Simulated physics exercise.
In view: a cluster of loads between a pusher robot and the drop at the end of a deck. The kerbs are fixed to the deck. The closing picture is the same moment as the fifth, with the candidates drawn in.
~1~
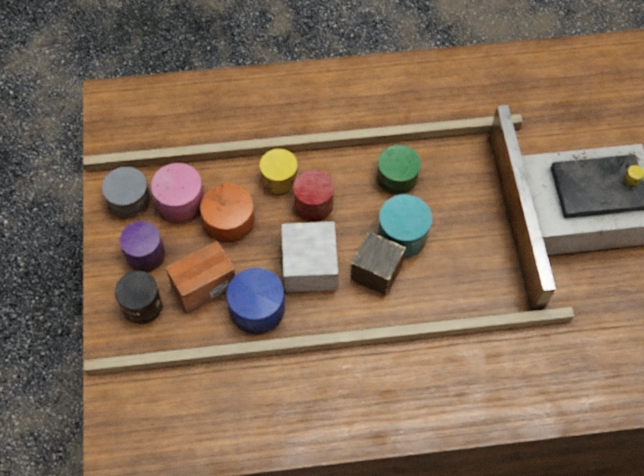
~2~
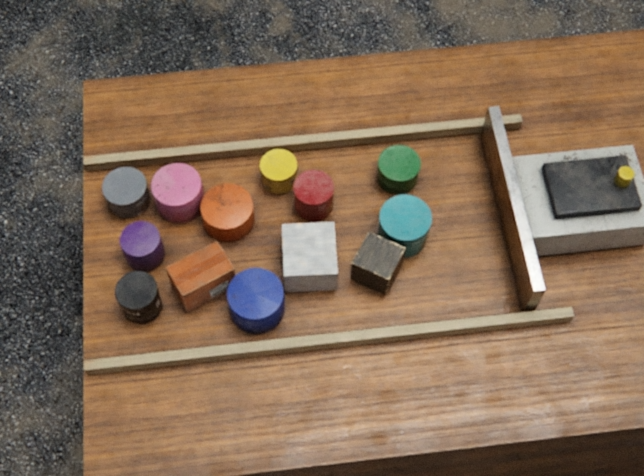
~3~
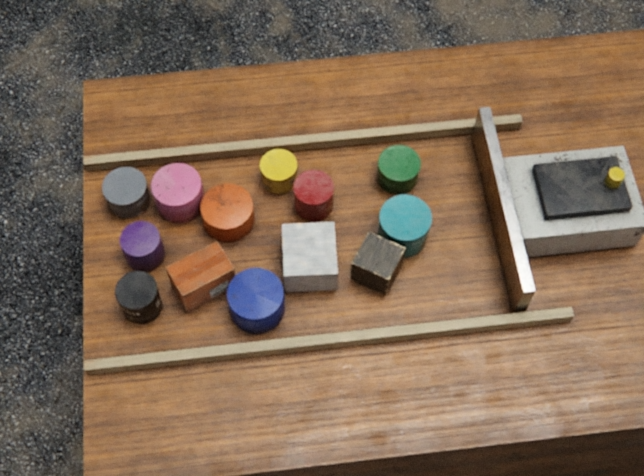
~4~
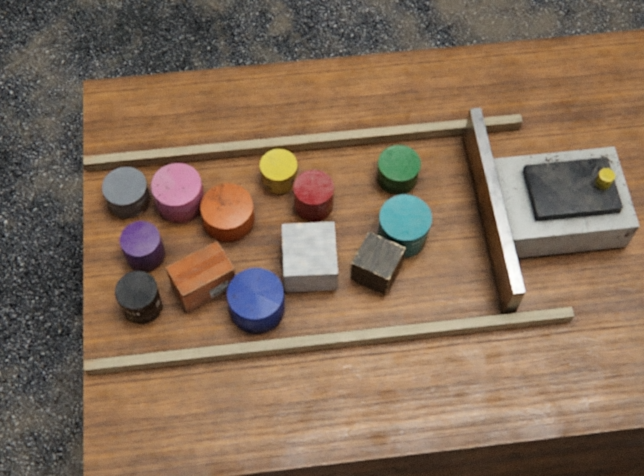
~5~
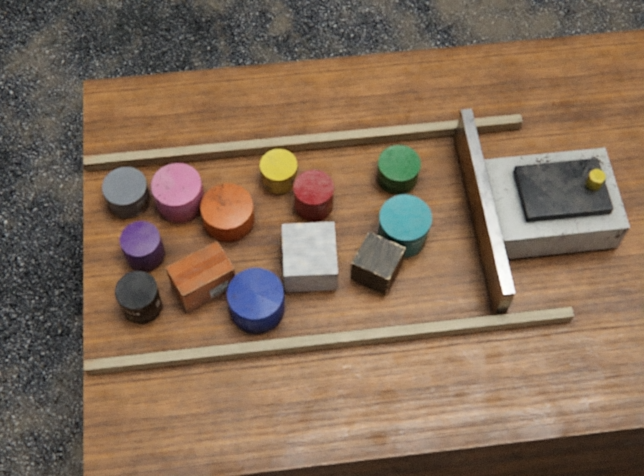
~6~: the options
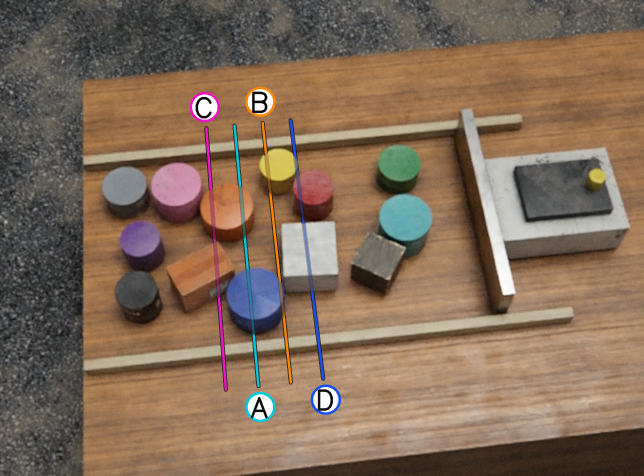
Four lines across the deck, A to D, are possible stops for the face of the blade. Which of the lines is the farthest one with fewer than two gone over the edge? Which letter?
A is the last line within the limit.
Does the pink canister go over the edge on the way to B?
No.
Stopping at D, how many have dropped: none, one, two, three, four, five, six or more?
By then, none.
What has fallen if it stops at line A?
The black pail goes over.
On the marked copy, A at (246, 246); B at (276, 243); C at (215, 249); D at (306, 240).
Following A. Soon after the start, robot (471, 198); green pail (361, 174); black crate (373, 271).
Later, robot (385, 207); orange box (182, 275); blue canister (206, 319).
In the end, robot (320, 214); black pail over the edge; grey pail (90, 193); one fallen.
As for the rest, B is within the limit but short; C drops two; D is within the limit but short.
